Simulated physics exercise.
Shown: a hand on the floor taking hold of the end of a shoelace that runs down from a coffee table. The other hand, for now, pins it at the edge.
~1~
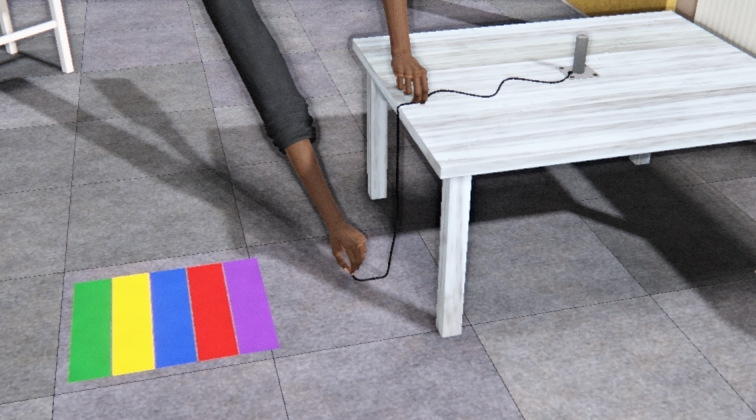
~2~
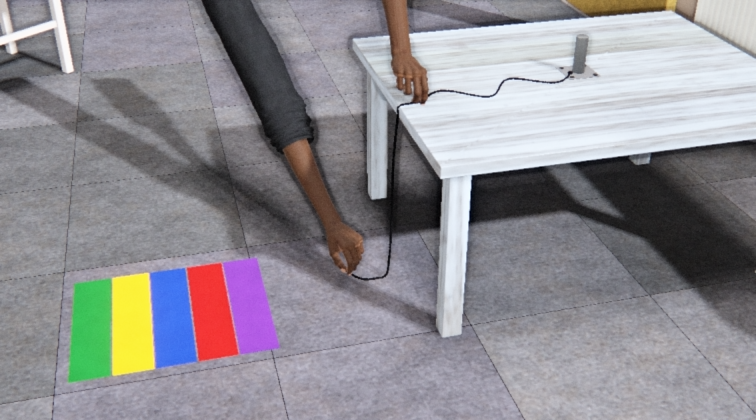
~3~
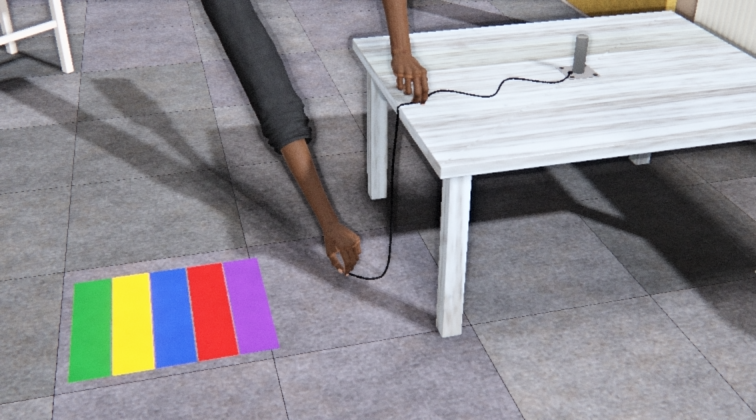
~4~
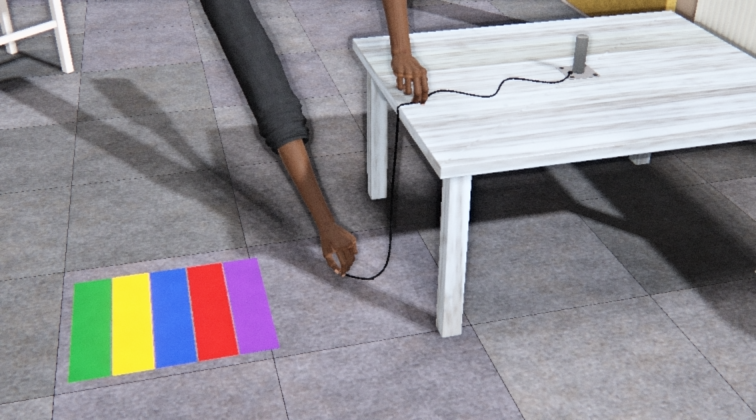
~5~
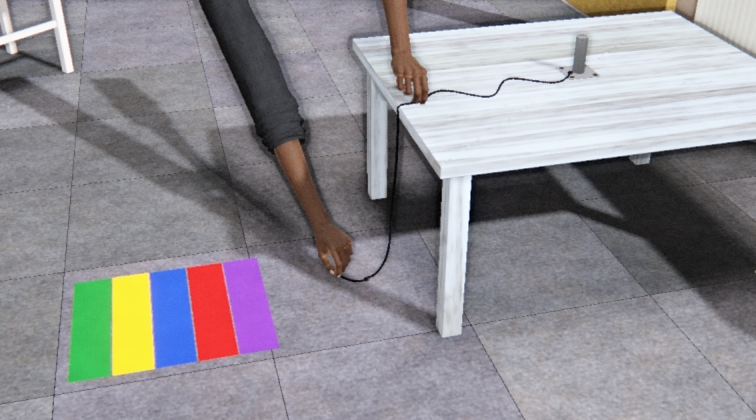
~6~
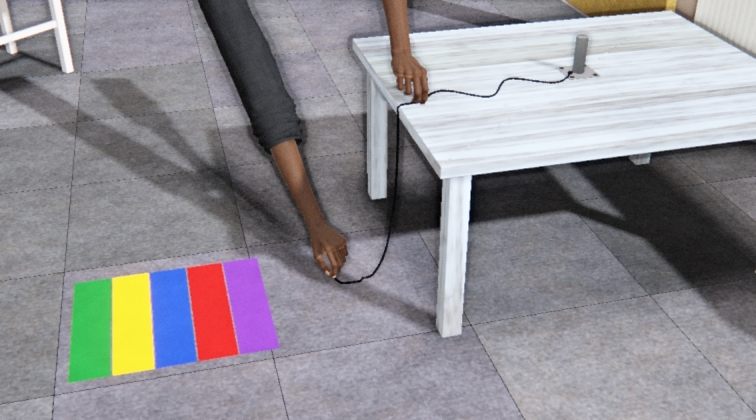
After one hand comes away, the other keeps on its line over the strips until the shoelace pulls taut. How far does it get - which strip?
Blue.
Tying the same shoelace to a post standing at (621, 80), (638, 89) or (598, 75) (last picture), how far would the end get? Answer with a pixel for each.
(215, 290), (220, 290) and (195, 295).
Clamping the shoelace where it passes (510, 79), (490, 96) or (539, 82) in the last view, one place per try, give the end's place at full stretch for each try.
Taking them in turn, I'd expect around (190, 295), (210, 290) and finally (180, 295).
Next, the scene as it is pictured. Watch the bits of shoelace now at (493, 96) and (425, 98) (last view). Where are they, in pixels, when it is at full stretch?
First: (459, 92). Second: (389, 114).
Soon after, end near (242, 287); over purple.
Then, end near (197, 293); over red.
At full stretch, end near (171, 297); over blue. It gets as far as the blue strip.
